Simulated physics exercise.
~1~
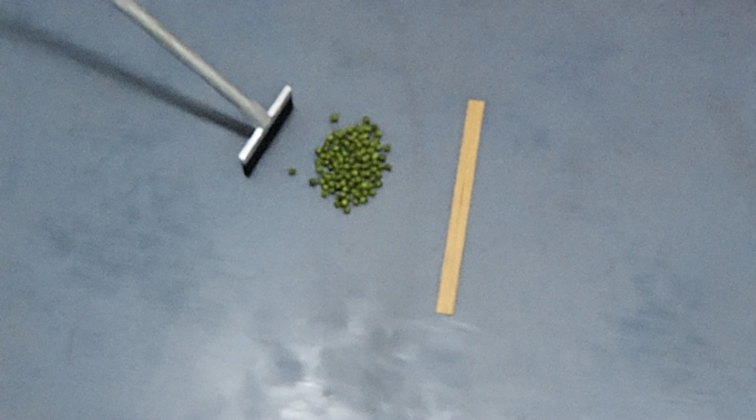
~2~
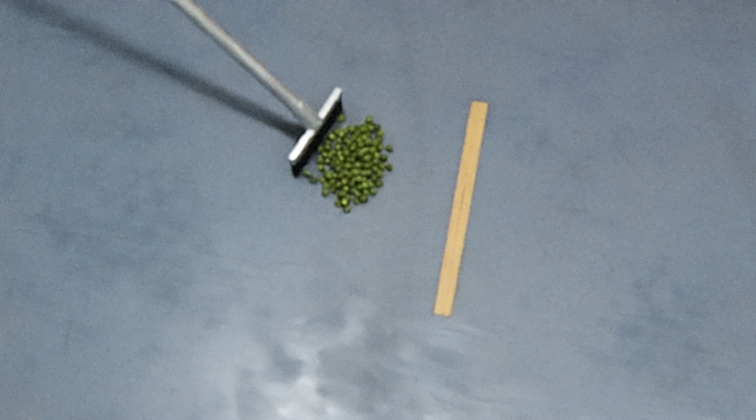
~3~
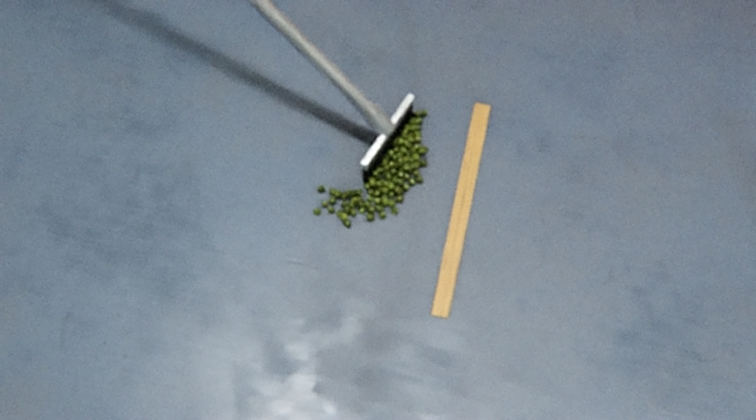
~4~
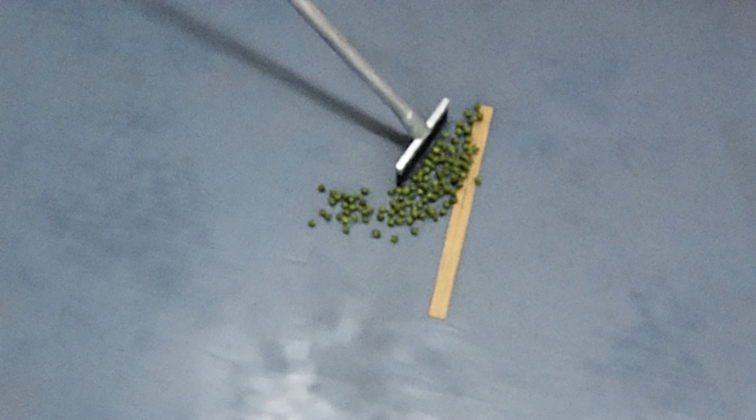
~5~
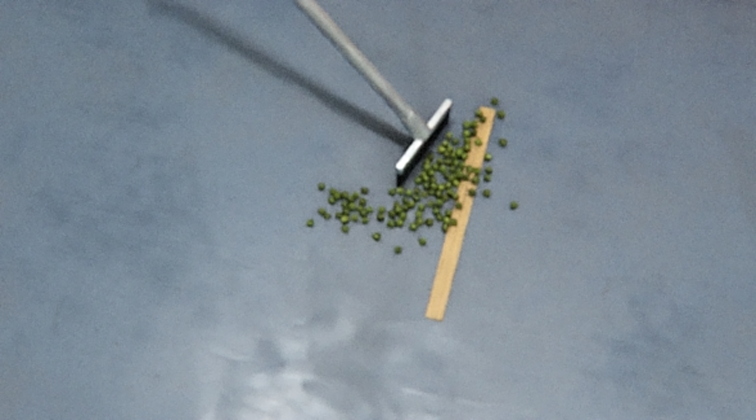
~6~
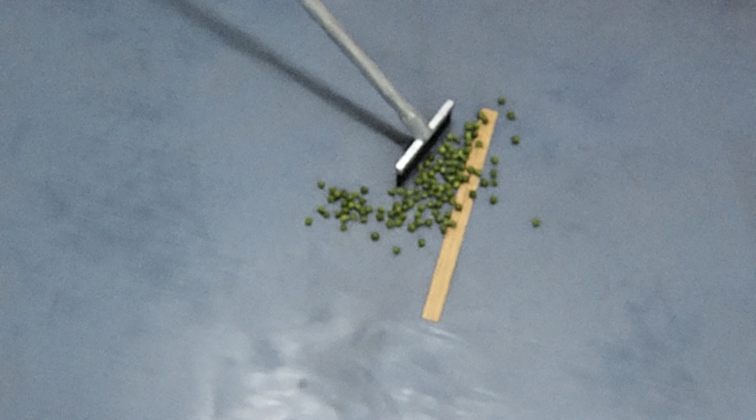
A squeegee on a long pale handle slid right into a heap of small green olives, pushing them toward a thin wooden strip, then stopped just short of it as a few rolled past the strip while most stayed spread on the near side.
